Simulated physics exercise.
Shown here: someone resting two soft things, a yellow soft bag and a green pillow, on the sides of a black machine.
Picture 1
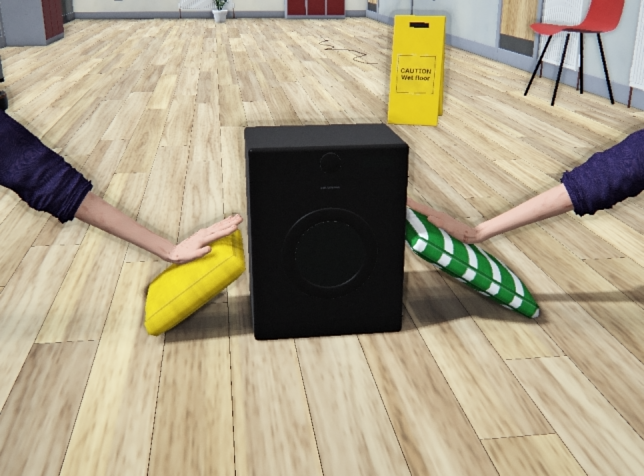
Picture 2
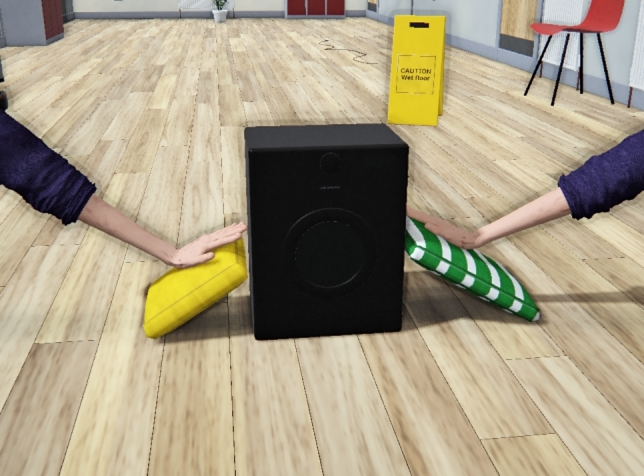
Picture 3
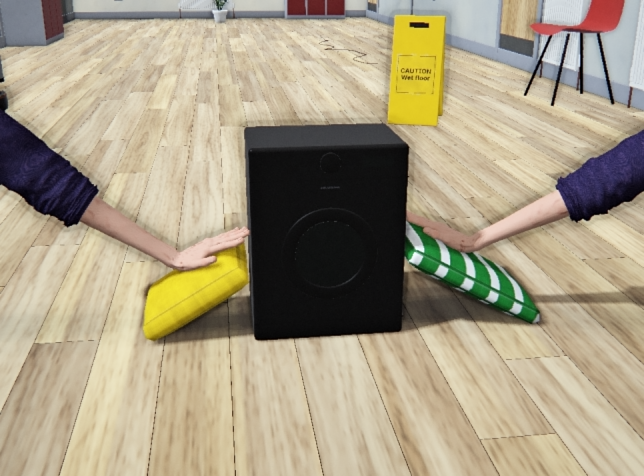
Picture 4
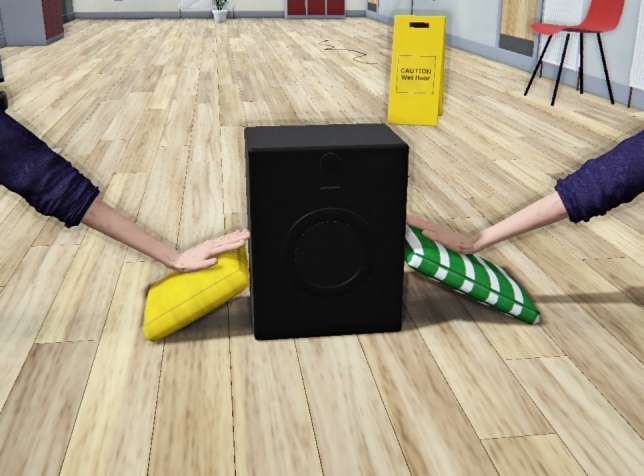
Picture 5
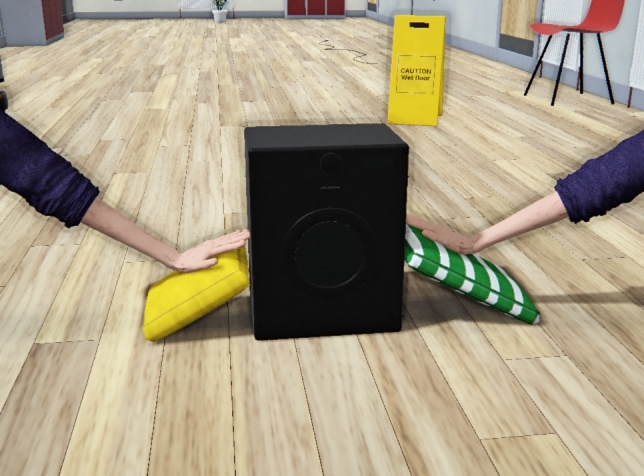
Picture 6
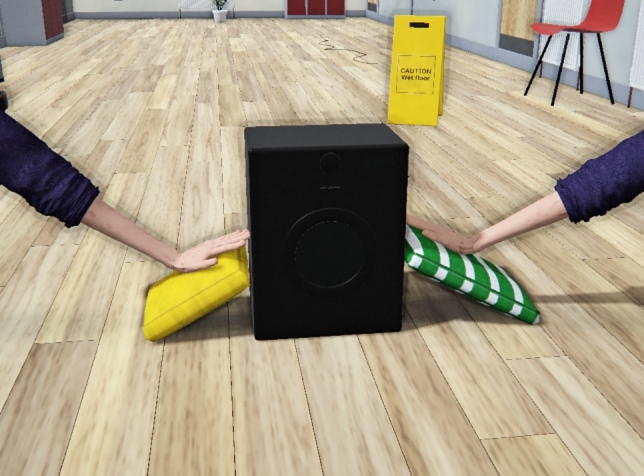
In the video, two hands press a yellow soft bag and a green-and-white striped pillow against the left and right sides of a black machine, shifting very slightly at first, then staying nearly still with both items slanted.
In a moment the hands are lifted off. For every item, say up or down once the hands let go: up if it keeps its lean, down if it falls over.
Yellow soft bag: Down, green pillow: Down.
Then, 0.26 s later than the last view, soft bag flat on the floor near (195, 307); pillow flat on the floor near (464, 287).
Then, 0.48 s later than the last view, soft bag flat on the floor near (190, 307); pillow flat on the floor near (464, 294).
Finally, soft bag flat on the floor near (190, 307); pillow flat on the floor near (465, 294). The yellow soft bag slides down flat and the green pillow slips and lies down.
